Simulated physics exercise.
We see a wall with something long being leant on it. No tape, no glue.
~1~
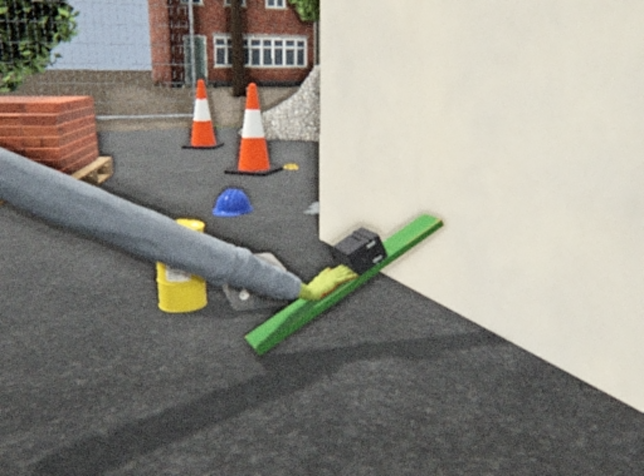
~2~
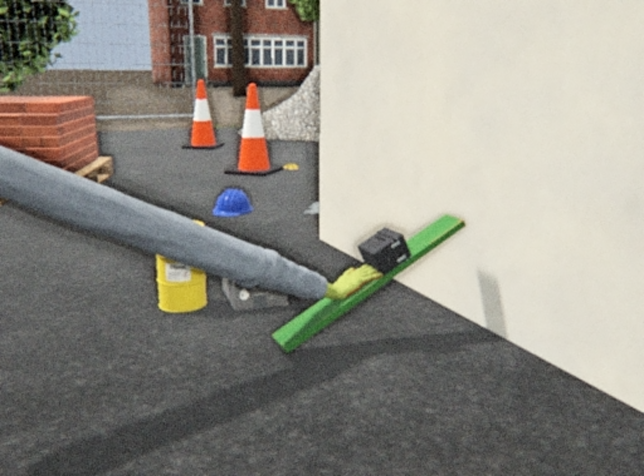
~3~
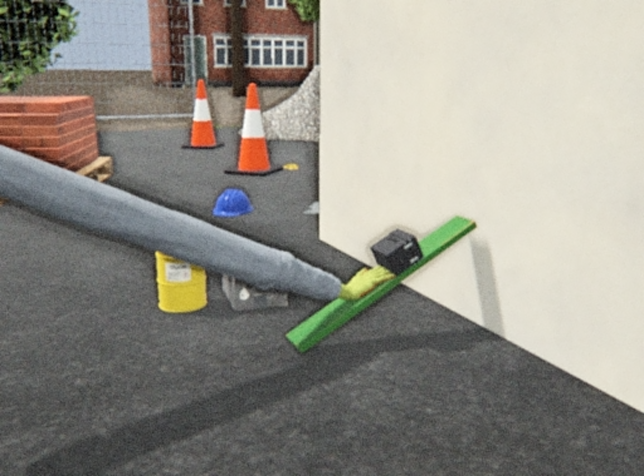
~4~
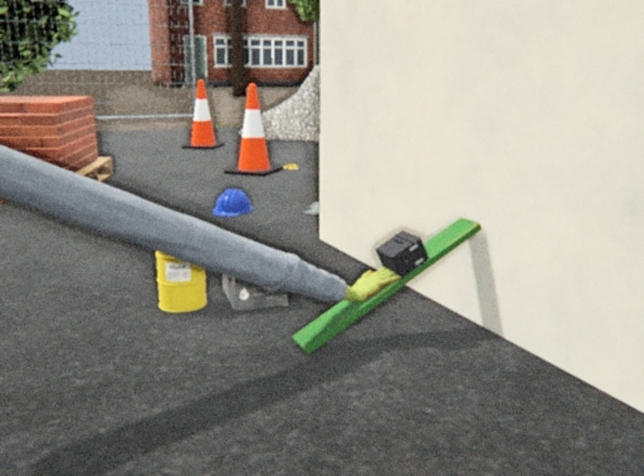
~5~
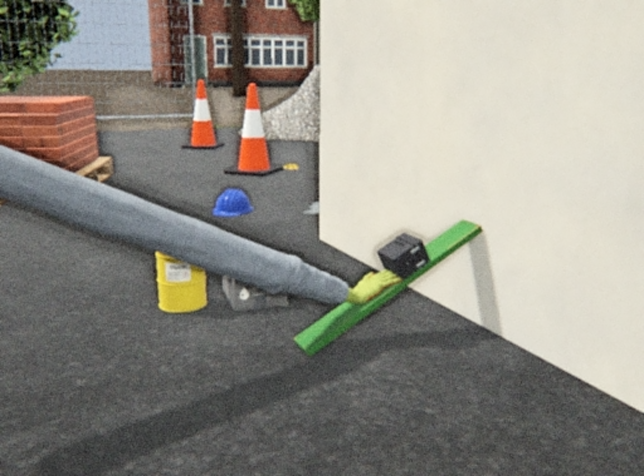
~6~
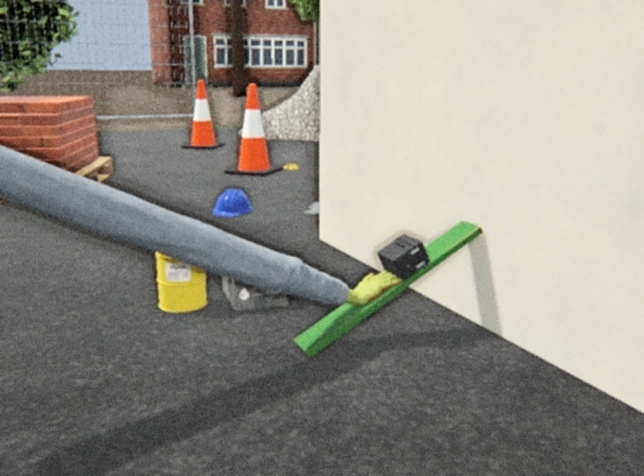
A green plank with a dark block on it being moved right by a yellow-gloved hand beside a pale wall, then staying still.
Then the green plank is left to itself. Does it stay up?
In the end the plank slips out.
Then, 0.30 s past the last view, green plank 19° lower than it was left near (380, 318).
Then, 0.40 s past the last view, green plank 27° lower than it was left near (377, 330).
Finally, moved from the start, green plank; the other 2 still in place. Final places as the last picture's camera would see them, green plank near (377, 334). The plank gives way.
